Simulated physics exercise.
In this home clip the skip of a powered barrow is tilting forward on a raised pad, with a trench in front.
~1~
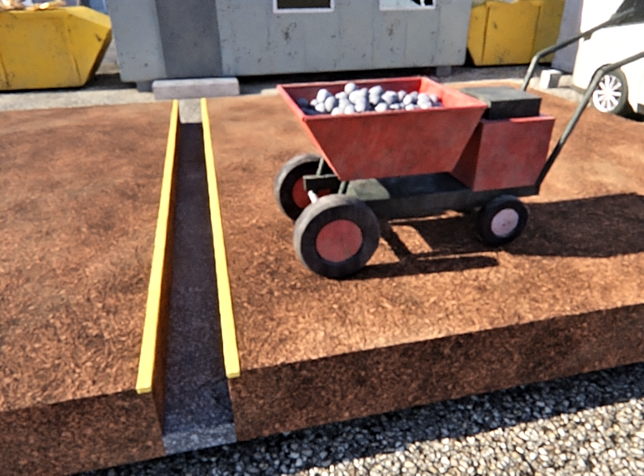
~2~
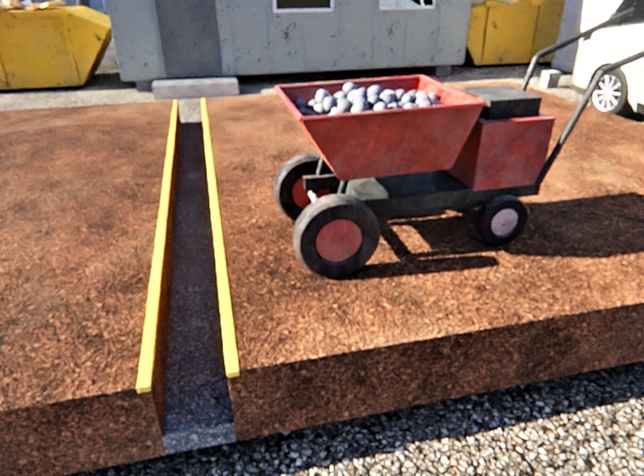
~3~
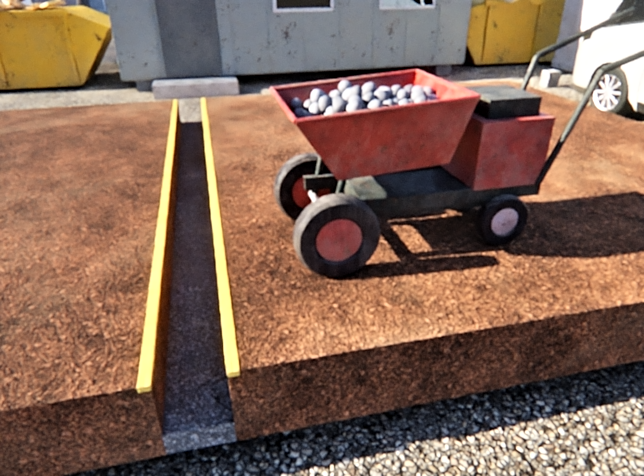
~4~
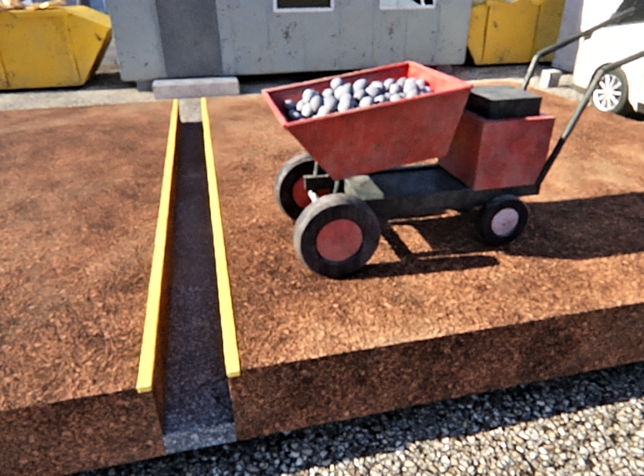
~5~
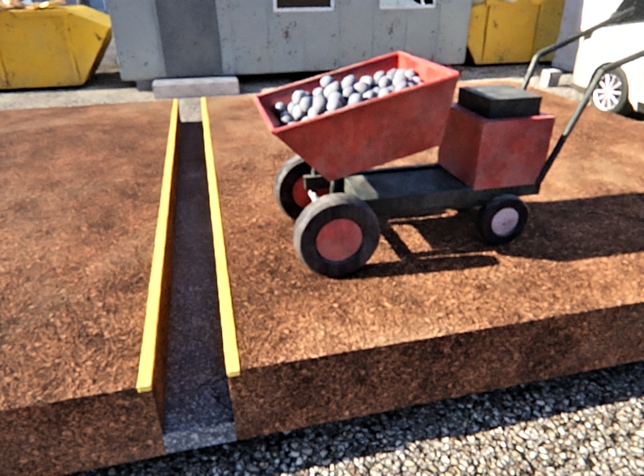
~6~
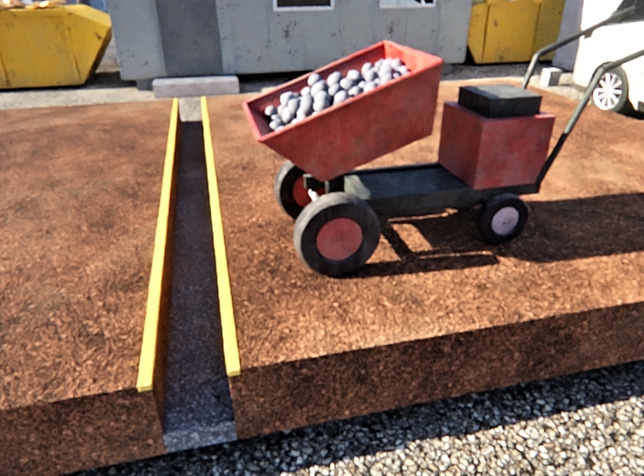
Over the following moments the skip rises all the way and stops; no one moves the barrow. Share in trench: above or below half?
Above half.
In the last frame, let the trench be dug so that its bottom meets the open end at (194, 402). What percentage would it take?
60 per cent, roughly.
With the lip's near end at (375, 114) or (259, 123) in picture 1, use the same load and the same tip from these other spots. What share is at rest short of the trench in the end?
Roughly 40 and 0 %.
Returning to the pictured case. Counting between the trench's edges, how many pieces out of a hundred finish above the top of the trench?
About 5 in a hundred.
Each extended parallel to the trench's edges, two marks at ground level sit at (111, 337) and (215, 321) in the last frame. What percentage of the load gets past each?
About 10 percent, then about 90 percent.
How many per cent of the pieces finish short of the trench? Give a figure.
It works out to close to 0 per cent.
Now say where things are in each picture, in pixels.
Lip of the skip near (305, 119), level; top of the load near (369, 107), round cobbles; first edge of the trench near (227, 320); far edge near (150, 332), the trench under half as wide as the skip, and about as deep as wide, in the first picture.
Lip of the skip near (302, 120), level; top of the load near (387, 101), in the second picture.
Lip of the skip near (296, 122), tipped barely; top of the load near (382, 98), in the third picture.
Lip of the skip near (286, 126), tipped a little; top of the load near (374, 94), in the fourth picture.
Lip of the skip near (274, 133), tipped a little; top of the load near (392, 94), in the fifth picture.
Lip of the skip near (261, 141), tipped clearly; top of the load near (379, 87); first edge of the trench near (228, 319); far edge near (150, 330), in the sixth picture.
Shortly afterwards, skip tipped steeply; the whole lot in the skip.
Next, skip tipped right over; the bulk in the skip; a little in or heaped over the trench; only a few beyond it; a little falling.
Some moments later, skip tipped right over; near a quarter in the skip; near half in or heaped over the trench; near a quarter beyond it.
In the end, skip tipped right over; the bulk in or heaped over the trench; near a quarter beyond it.
